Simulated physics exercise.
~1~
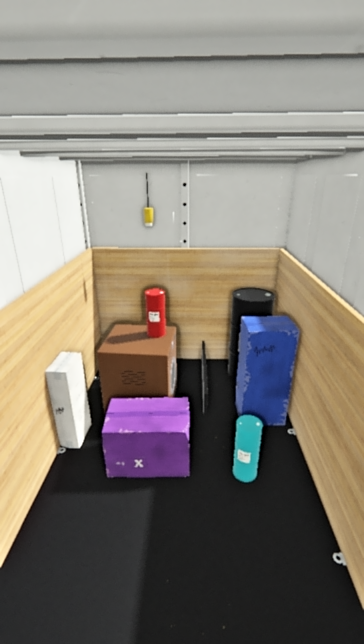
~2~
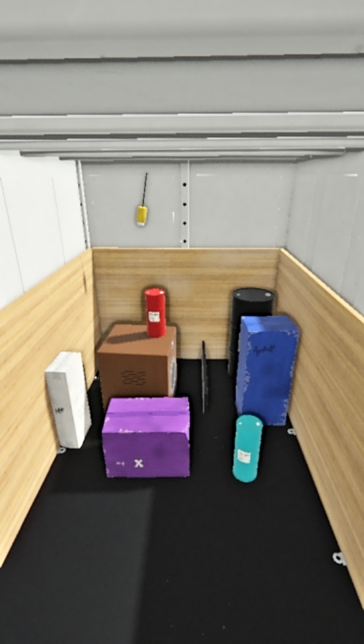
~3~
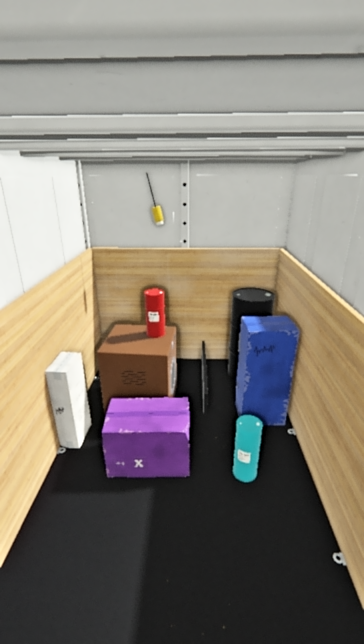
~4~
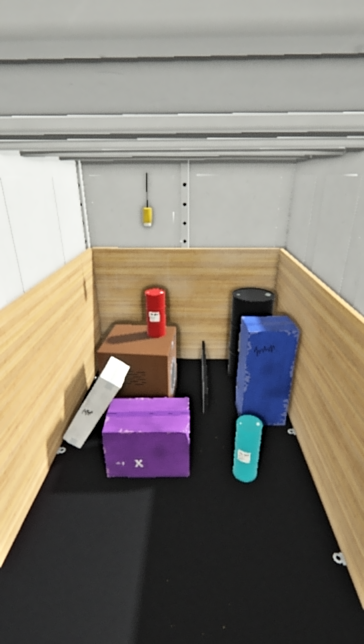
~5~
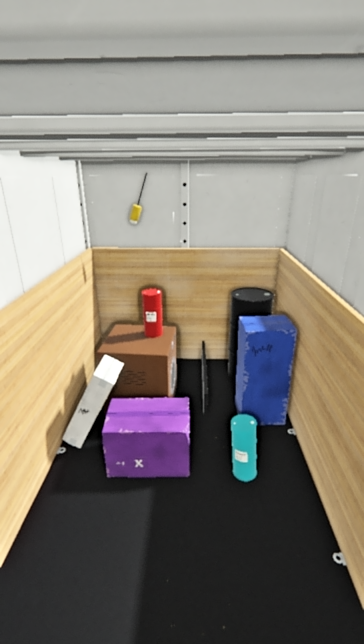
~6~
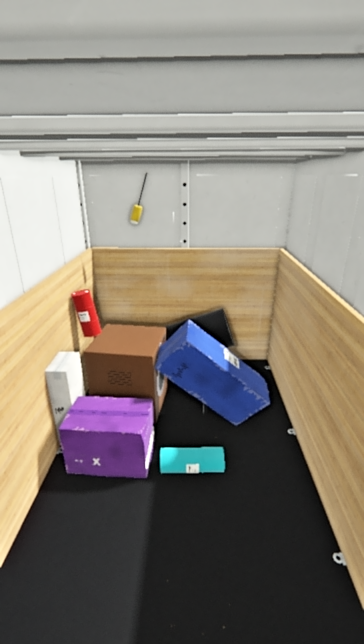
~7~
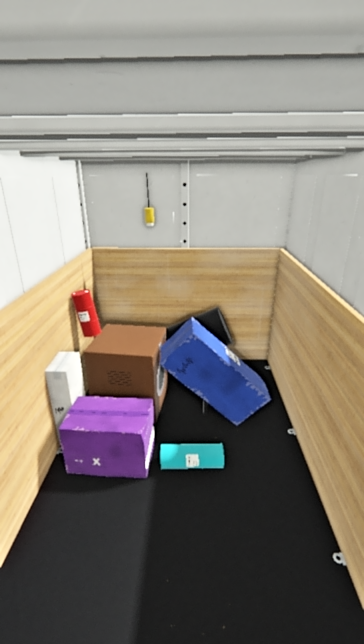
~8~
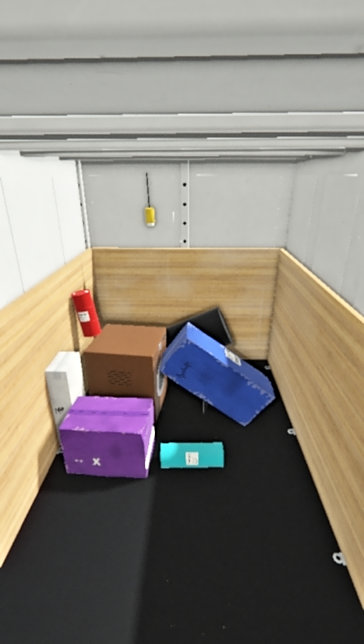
The white box tips right, then the blue box, black drum and turquoise canister topple left.
